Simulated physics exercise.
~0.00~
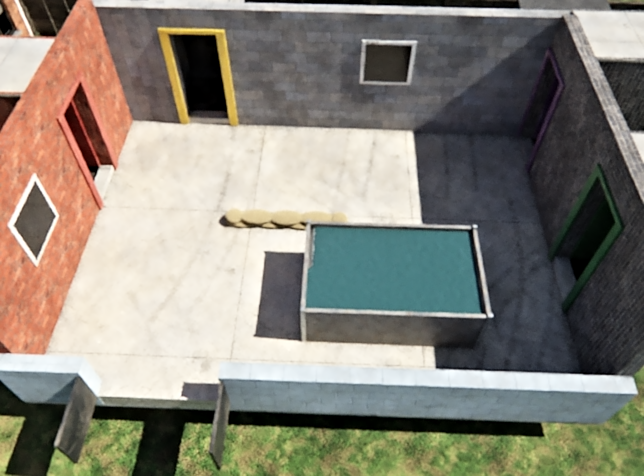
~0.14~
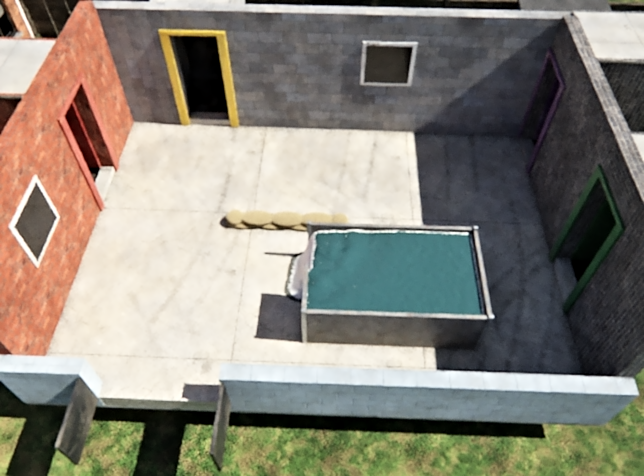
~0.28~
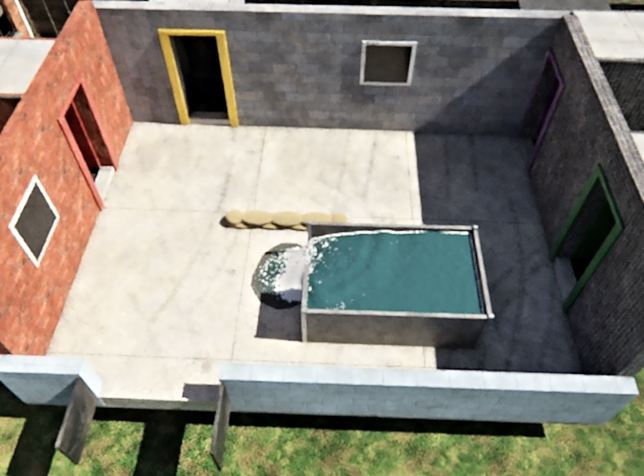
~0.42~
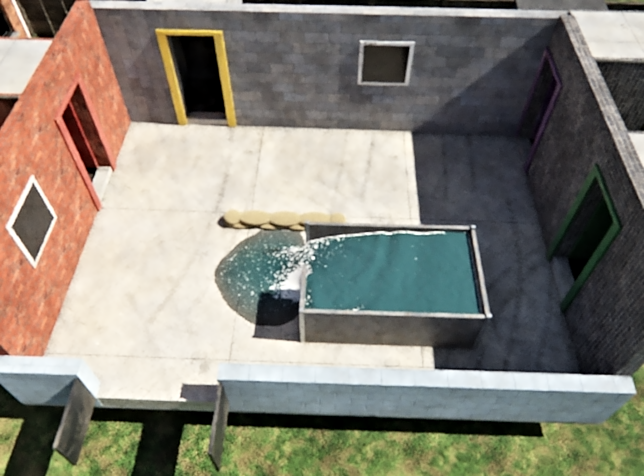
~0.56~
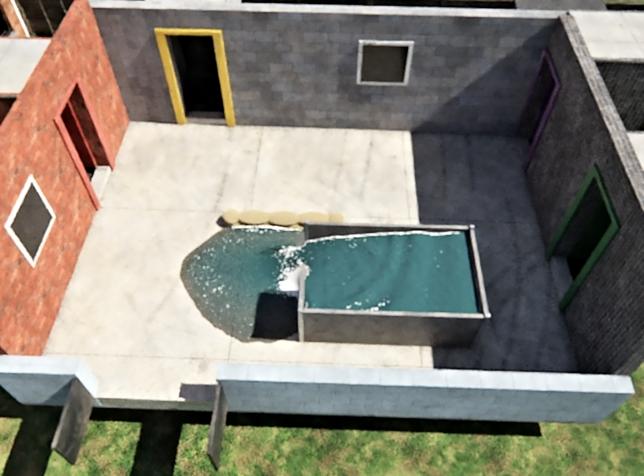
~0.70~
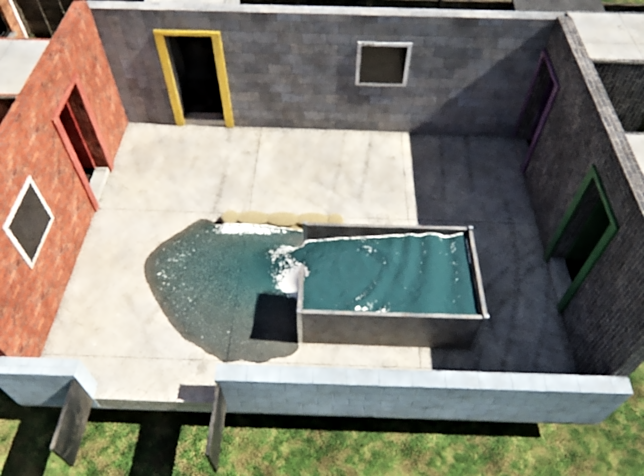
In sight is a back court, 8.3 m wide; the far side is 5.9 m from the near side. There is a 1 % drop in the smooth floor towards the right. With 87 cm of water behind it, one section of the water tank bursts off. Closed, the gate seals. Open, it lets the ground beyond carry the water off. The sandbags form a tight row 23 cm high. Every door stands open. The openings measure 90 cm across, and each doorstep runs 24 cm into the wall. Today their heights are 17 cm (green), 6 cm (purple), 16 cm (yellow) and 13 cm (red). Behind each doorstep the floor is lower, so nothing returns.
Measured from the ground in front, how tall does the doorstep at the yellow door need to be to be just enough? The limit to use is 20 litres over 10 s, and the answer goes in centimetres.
It needs to be about 9.5 cm tall.
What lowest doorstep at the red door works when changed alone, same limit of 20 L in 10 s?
For red: Close to 14.5 cm.
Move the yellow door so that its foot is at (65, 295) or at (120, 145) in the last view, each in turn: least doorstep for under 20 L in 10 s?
You'd want roughly 23 cm there first, then roughly 13.5 cm.
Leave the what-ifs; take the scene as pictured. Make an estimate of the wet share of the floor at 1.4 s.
Close to 30 per cent is wet.
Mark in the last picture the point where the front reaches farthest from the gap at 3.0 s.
I'd put the front's tip around (128, 127).
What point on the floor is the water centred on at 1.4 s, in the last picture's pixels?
(331, 292).
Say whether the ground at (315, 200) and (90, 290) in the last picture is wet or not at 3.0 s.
Note: Point one not yet reached; point two reached.
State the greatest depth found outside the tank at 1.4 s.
It gets to close to 42 centimetres there.
After 1.4 s water covers 30 % of the floor, deepest (42 cm) near (293, 271); it has not reached the yellow door.
After 3.0 s water covers 35 % of the floor, deepest (32 cm) near (80, 255); it has not reached the yellow door.
After 10.0 s water covers 95 % of the floor, deepest (13 cm) near (142, 133); 9 cm at the yellow door, 0 litres in over its 16 cm doorstep.
At the yellow door as built, the water arrived by 3.2 s and peaked near 13 cm at 7.0 s.
Run again over the same 10 s with other heights there, 31 litres in over 8.5 cm, 10 litres over 11 cm. The limit of 20 litres is kept from about 9.5 cm up.
